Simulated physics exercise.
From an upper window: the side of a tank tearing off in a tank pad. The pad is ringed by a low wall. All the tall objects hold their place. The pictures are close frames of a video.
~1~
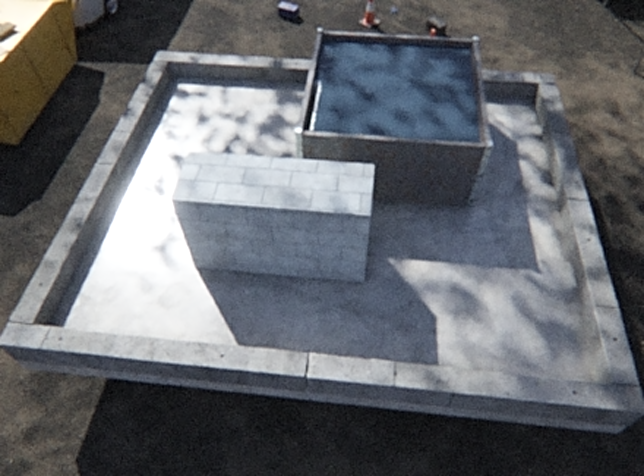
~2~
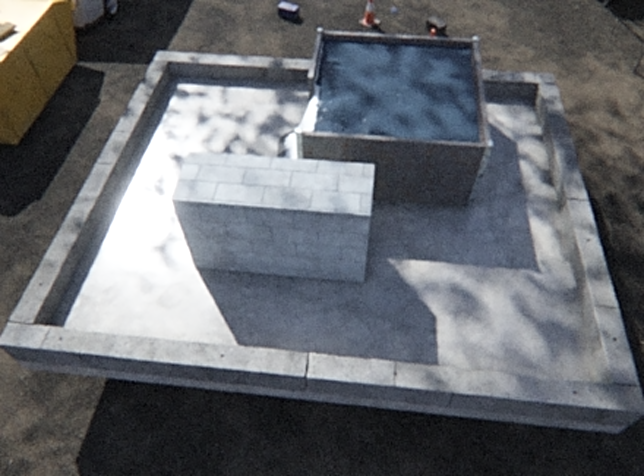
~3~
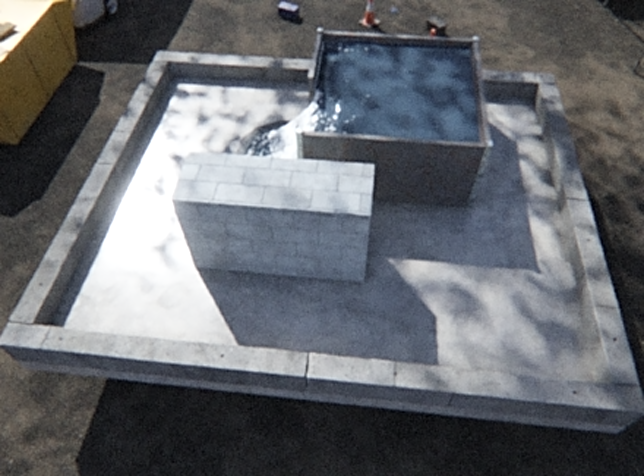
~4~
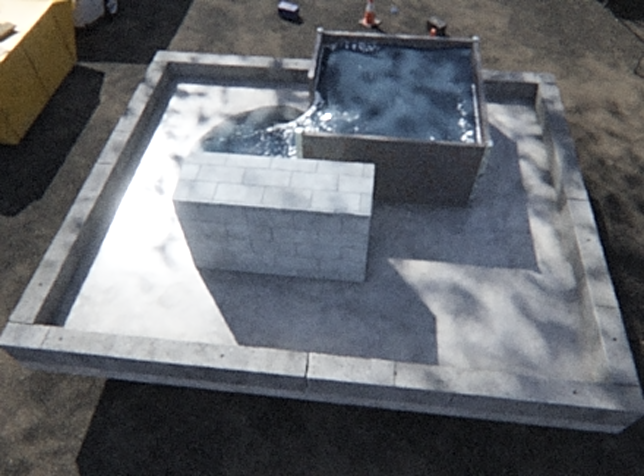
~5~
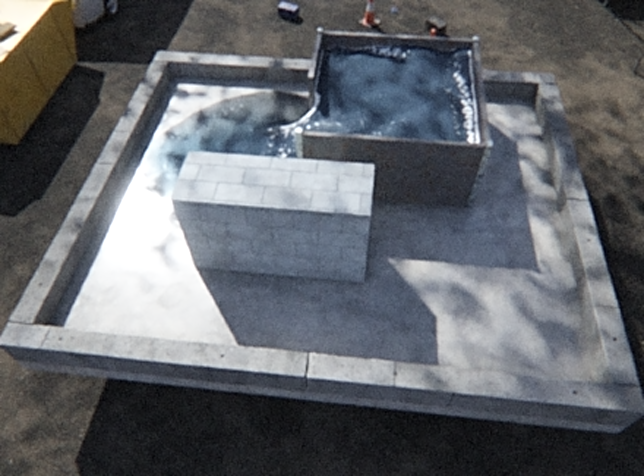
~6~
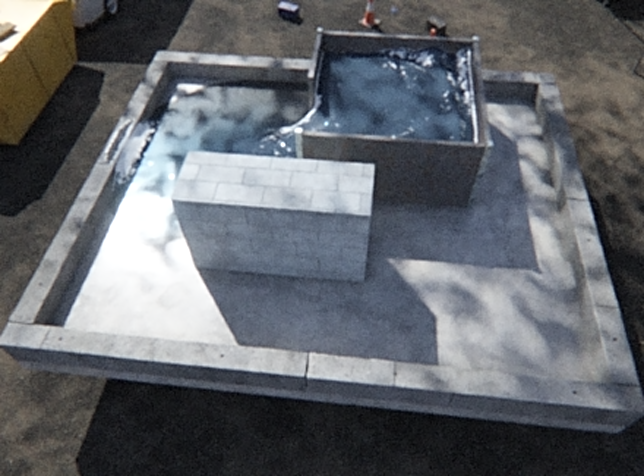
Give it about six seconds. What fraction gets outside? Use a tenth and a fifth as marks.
It loses between a tenth and a fifth.
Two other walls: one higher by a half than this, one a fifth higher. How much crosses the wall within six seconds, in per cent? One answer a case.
Roughly 2 per cent, then 8 per cent.
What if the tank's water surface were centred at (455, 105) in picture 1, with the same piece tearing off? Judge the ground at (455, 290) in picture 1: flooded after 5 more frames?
There: Free of water.
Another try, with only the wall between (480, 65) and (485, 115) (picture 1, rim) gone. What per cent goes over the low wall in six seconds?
I make it 30 per cent.
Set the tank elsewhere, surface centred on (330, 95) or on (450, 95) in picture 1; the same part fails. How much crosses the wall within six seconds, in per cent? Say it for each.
Near 20 and 12 in a hundred.
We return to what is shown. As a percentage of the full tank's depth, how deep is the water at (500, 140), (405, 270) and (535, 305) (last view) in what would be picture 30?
In that order: 0, 2 and 4 per cent.
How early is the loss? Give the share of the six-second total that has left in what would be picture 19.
Some 65 per cent.
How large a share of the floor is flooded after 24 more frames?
About 90 per cent.
A moment on, water covers 35 % of the floor; the low wall has let 0 % over.
Next, water covers 40 % of the floor; the low wall has let 1 % over.
Then, water covers 55 % of the floor; the low wall has let 10 % over.
Later, water covers 75 % of the floor; the low wall has let 15 % over.
In the end, water covers 80 % of the floor; the low wall has let 16 % over.
